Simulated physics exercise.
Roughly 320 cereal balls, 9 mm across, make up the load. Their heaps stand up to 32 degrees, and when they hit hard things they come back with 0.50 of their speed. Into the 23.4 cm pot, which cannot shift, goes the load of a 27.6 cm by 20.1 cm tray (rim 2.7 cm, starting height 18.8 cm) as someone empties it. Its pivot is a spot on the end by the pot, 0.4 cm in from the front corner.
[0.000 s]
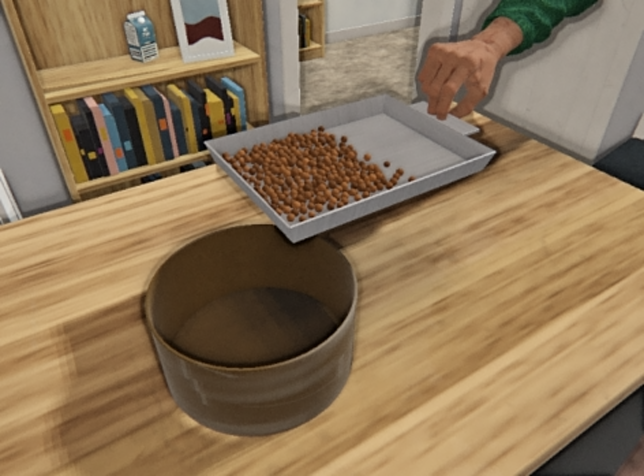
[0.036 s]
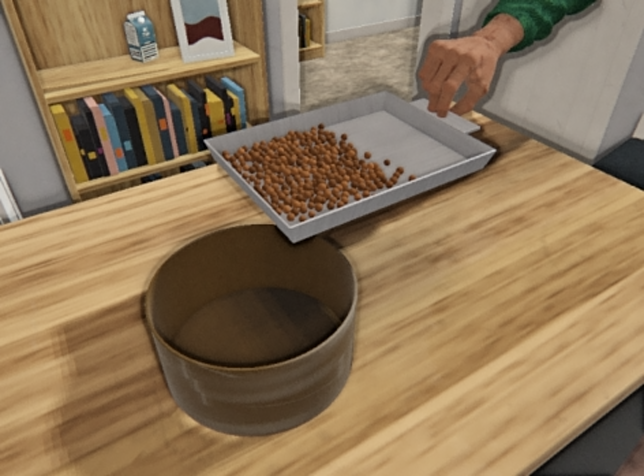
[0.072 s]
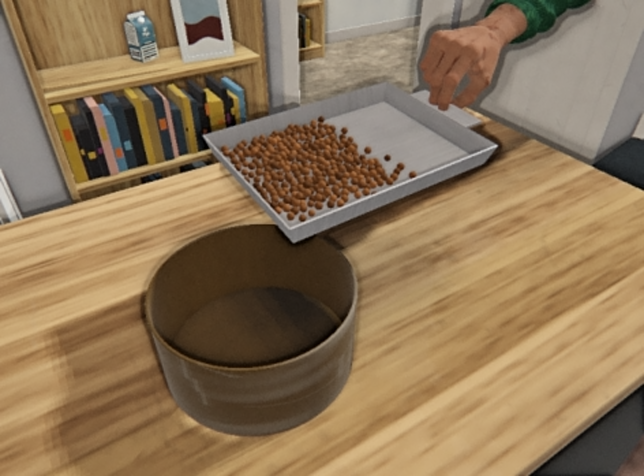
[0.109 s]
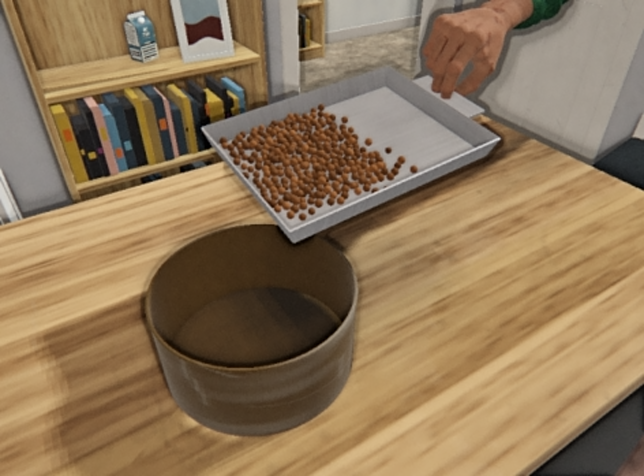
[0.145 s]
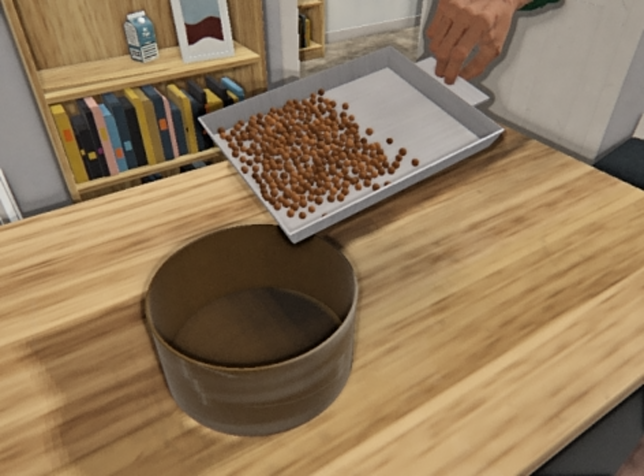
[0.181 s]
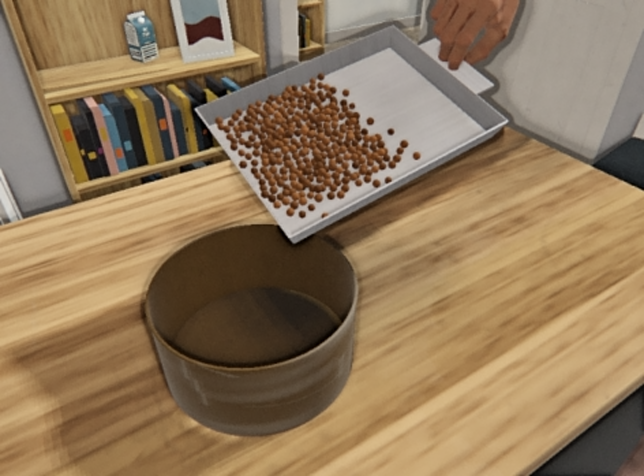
A hand raises the far right end of a gray tray of brown balls beside a pot.
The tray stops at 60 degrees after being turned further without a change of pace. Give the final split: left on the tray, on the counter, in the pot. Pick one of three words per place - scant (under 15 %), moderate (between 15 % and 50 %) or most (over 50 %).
My call is left on the tray: Most, counter: Scant, pot: Moderate.
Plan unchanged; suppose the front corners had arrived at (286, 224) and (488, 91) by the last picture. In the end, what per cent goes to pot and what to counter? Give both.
Pot 5, counter 0.
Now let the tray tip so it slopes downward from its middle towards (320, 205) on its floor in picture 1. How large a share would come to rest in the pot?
30 %.
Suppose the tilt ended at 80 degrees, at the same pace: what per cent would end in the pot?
It would land at about 65 percent.
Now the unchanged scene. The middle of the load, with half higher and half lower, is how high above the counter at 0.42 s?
Median height: Approx. 28 cm.
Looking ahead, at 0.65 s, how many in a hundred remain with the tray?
Estimate: Near 85 in a hundred.
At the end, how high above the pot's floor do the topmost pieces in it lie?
Height: Approx. 1.5 cm.
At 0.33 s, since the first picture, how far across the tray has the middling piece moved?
About 1 cm.
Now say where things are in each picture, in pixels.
The first frame shows tray tilt 0 degrees, front corners at (293, 221) and (486, 151); middle of the pieces at (307, 172); pot at (253, 285).
The second frame shows tray tilt 1 degrees, front corners at (293, 221) and (487, 149); middle of the pieces at (307, 171).
The third frame shows tray tilt 3 degrees, front corners at (293, 222) and (488, 144), lowest corner left front; middle of the pieces at (307, 167).
The fourth frame shows tray tilt 8 degrees, front corners at (293, 224) and (491, 137), lowest corner left front; middle of the pieces at (307, 161).
The fifth frame shows tray tilt 13 degrees, front corners at (293, 226) and (494, 128), lowest corner left front; middle of the pieces at (307, 153).
The sixth frame shows tray tilt 19 degrees, front corners at (292, 228) and (498, 119), lowest corner left front; middle of the pieces at (306, 145); pot at (253, 285). The tray's pace is about 155 degrees a second.
After 0.33 s, tilt 42 degrees; the tray holds 100 %, the pot 0 %.
After 0.42 s, tilt 56 degrees; the tray holds 100 %, the pot 0 %.
After 0.65 s, tilt 60 degrees; the tray holds 85 %, the pot 5 %.
By 1.9 s all is still; tray 60 %, counter 5 %, pot 30 %.
